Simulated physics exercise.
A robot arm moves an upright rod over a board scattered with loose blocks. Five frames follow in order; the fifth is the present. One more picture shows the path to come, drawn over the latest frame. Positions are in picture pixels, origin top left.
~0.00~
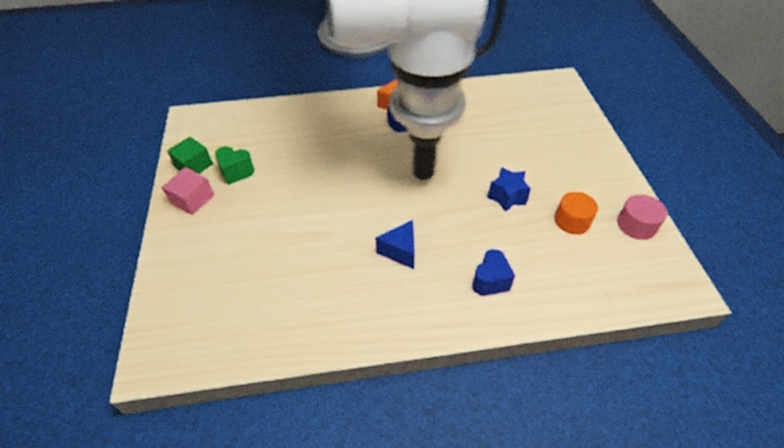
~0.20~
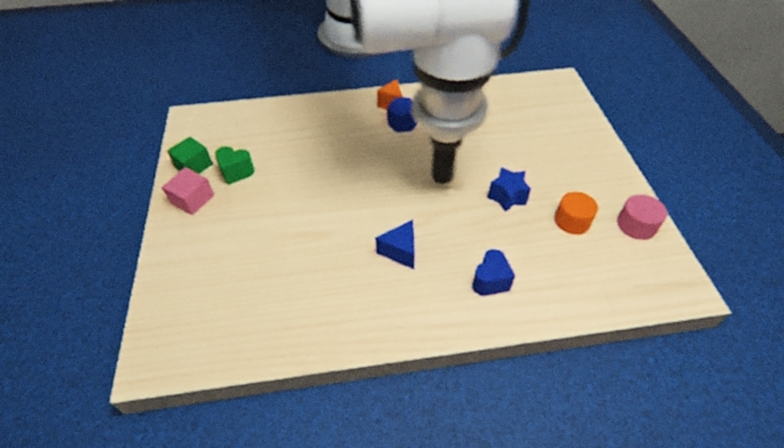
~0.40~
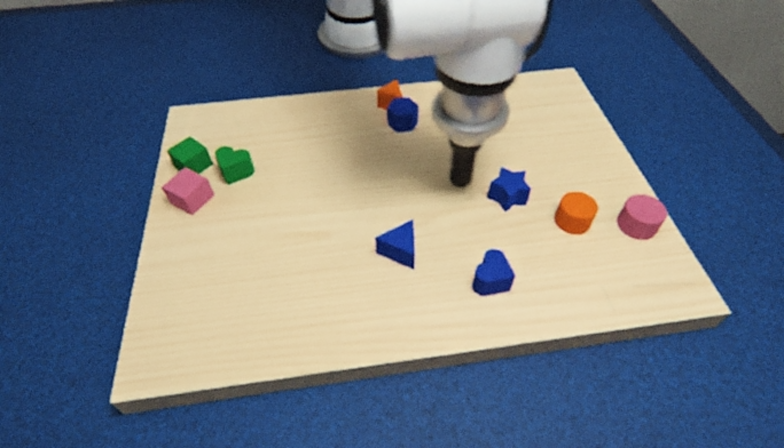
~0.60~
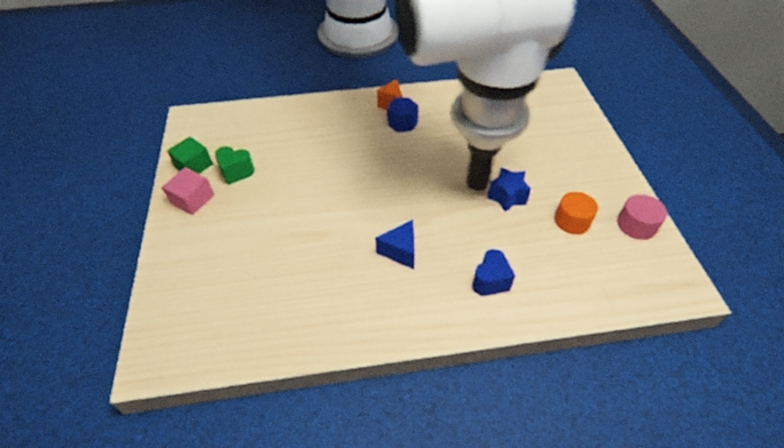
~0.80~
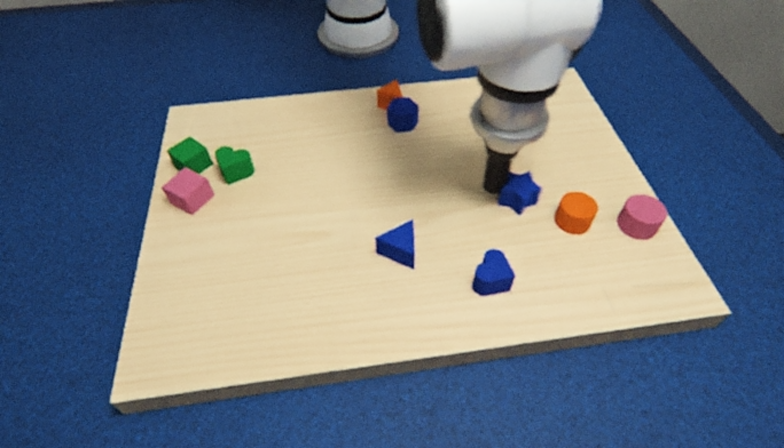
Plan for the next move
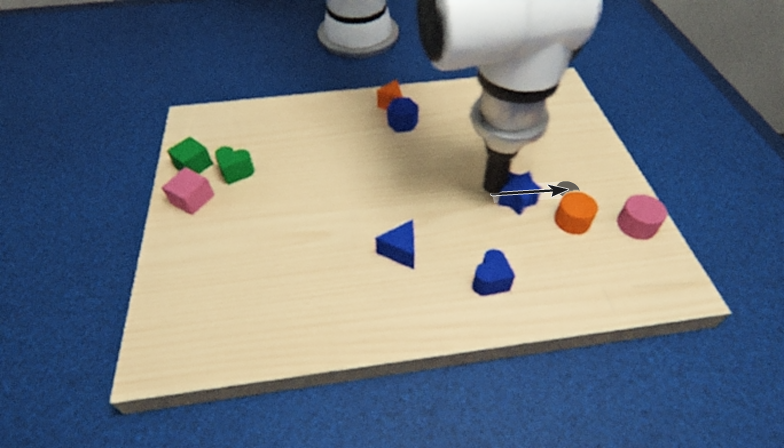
A robot arm slid its dark upright rod steadily to the right across a wooden board scattered with colored blocks, then nudged the blue star slightly toward the orange round block.
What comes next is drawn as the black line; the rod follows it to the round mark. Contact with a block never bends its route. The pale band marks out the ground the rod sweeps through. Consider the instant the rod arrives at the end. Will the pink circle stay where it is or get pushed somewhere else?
The pink circle is left alone.
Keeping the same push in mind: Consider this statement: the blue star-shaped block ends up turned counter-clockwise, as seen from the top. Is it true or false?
Answer: False.
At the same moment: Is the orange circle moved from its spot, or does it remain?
The orange circle is moved.
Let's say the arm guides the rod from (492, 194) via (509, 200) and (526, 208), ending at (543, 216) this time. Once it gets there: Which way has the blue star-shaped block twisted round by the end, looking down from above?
Anticlockwise, looking down.
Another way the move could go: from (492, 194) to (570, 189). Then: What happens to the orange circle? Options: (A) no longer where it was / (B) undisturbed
My answer is option A.
Drawn move, in a line from (492, 194) to (568, 190).
What follows on the original path. One third of the way, rod (520, 184); blue star-shaped block (546, 186), turned 15° clockwise; orange circle (583, 205).
Two thirds of the way, rod (546, 183); blue star-shaped block (571, 188), turned 30° clockwise; orange circle (599, 213).
At the end, rod (571, 181); blue star-shaped block (591, 189), turned 45° clockwise; orange circle (606, 218); pink circle still.
